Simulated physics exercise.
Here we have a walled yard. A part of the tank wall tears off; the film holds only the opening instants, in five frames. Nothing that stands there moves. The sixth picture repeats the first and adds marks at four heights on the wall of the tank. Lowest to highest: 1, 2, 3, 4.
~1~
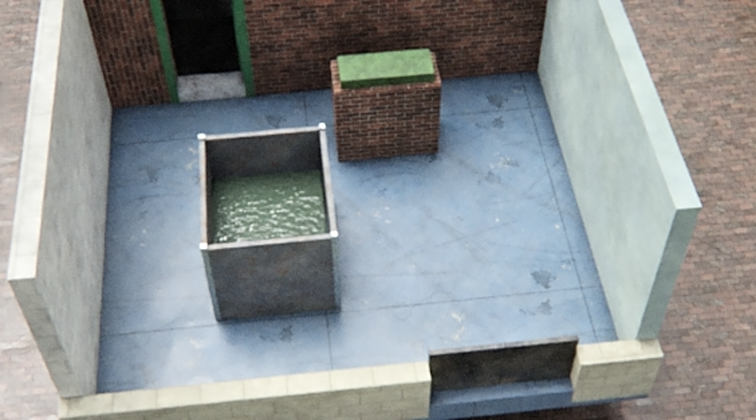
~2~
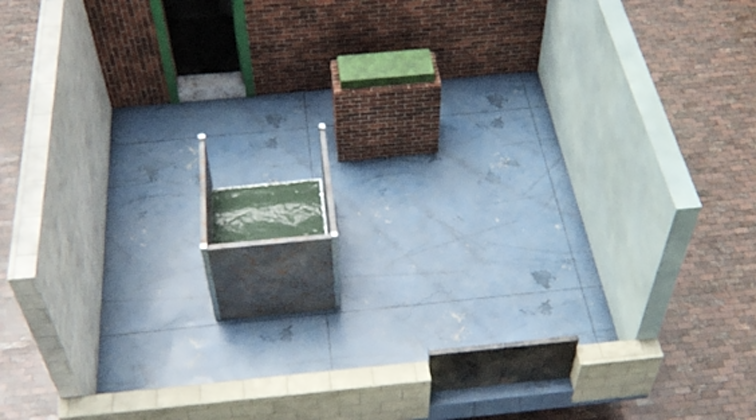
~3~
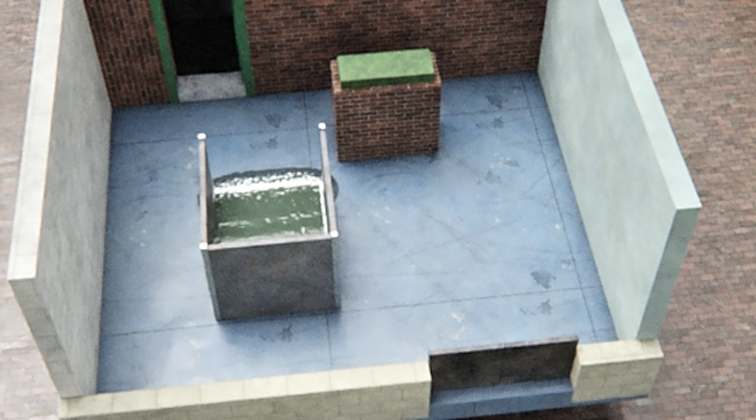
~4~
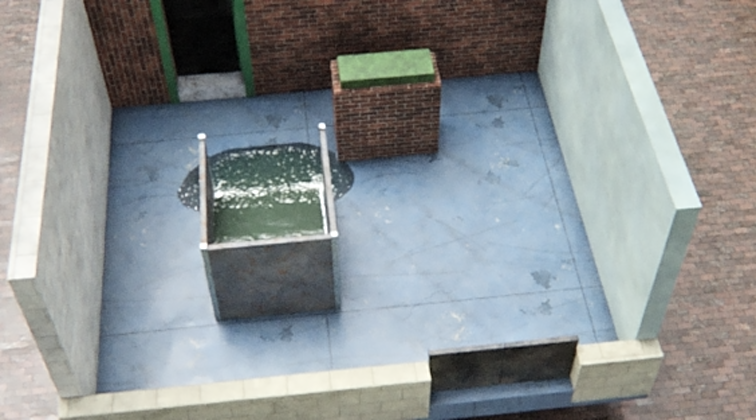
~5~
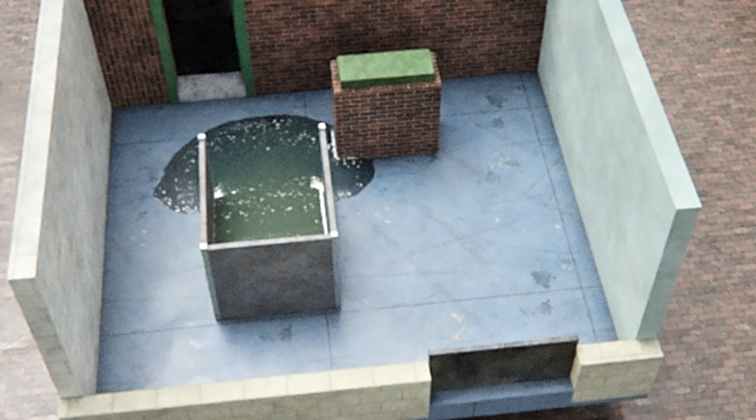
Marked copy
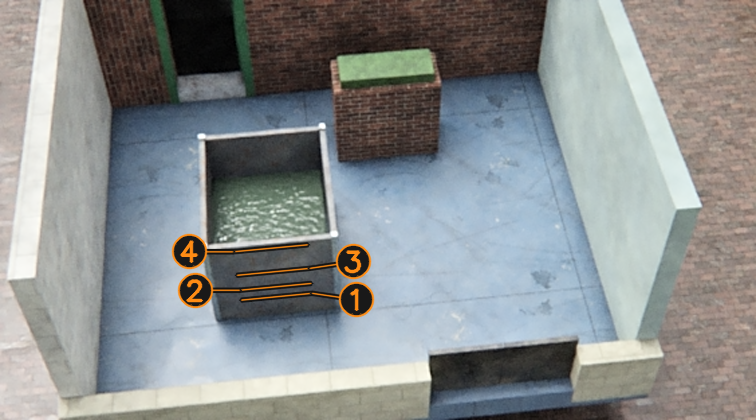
In a walled yard, a tank's back side opens and green water spreads across the floor.
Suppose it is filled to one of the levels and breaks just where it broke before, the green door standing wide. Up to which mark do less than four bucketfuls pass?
Mark 2 just does it.
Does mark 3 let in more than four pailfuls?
Yes.
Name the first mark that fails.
That would be 3.
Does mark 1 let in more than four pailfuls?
No, not at all.
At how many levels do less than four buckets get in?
Two.
In orange, 1 at (276, 296); 2 at (275, 286); 3 at (273, 271); 4 at (270, 248); from the bottom up 1, 2, 3, 4.
Choosing 1, nothing gets over.
Choosing 2, a bucket or two gets in.
Choosing 3, about 10 bucketfuls get in.
Choosing 4, dozens of bucketfuls pour in.
